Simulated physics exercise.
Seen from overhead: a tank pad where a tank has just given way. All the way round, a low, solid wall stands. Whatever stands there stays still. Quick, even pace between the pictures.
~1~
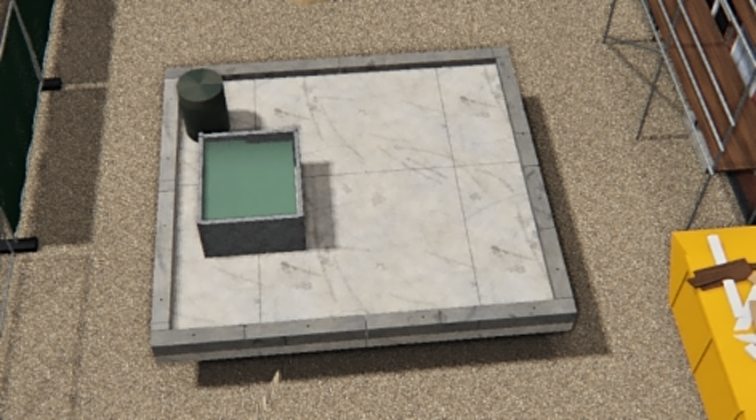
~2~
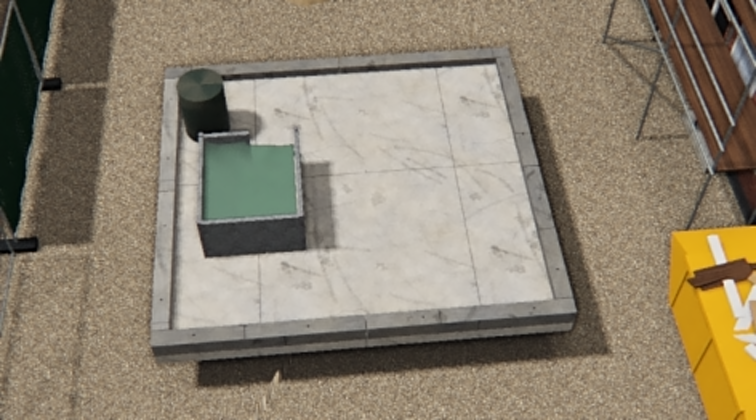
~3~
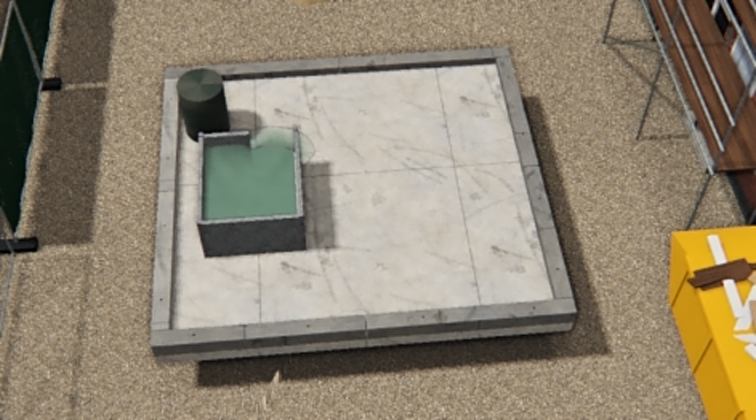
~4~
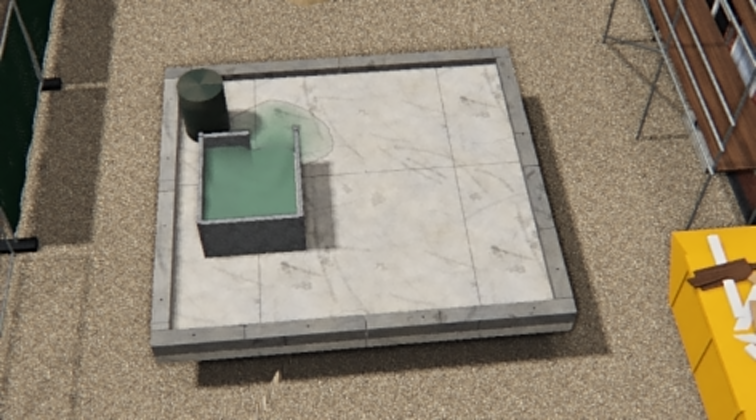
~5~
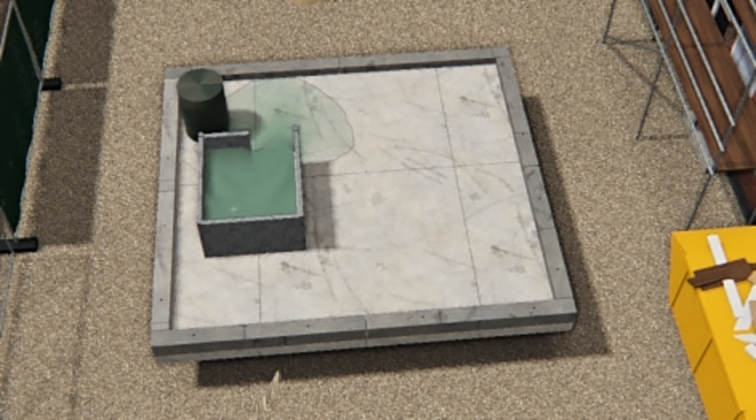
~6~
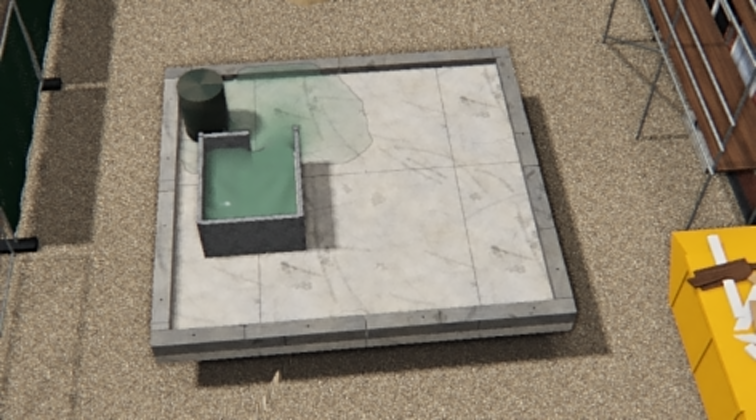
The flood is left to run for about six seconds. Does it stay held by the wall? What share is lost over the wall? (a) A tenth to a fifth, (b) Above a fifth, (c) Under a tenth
Option a: A tenth to a fifth.
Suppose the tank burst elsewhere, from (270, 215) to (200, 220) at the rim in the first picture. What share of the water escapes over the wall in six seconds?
About 34 %.
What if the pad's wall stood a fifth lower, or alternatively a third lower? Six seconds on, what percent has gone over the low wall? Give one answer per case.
22 and 30 per cent, in that order.
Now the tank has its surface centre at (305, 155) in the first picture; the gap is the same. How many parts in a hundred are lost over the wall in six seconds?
Near 18 in a hundred, I reckon.
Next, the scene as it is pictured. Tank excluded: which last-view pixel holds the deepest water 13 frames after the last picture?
My pick is (182, 87).
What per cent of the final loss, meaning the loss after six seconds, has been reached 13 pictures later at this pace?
I'd estimate close to 70 per cent.
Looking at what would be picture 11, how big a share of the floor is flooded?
I make it 30 per cent.
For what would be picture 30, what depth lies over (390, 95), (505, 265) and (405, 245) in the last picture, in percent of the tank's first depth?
Estimate: 10, 2, 0 %.
A moment on, water covers 20 % of the floor; the low wall has let 0 % over.
Next, water covers 25 % of the floor; the low wall has let 2 % over.
Then, water covers 35 % of the floor; the low wall has let 10 % over.
Later, water covers 45 % of the floor; the low wall has let 14 % over.
In the end, water covers 65 % of the floor; the low wall has let 15 % over.
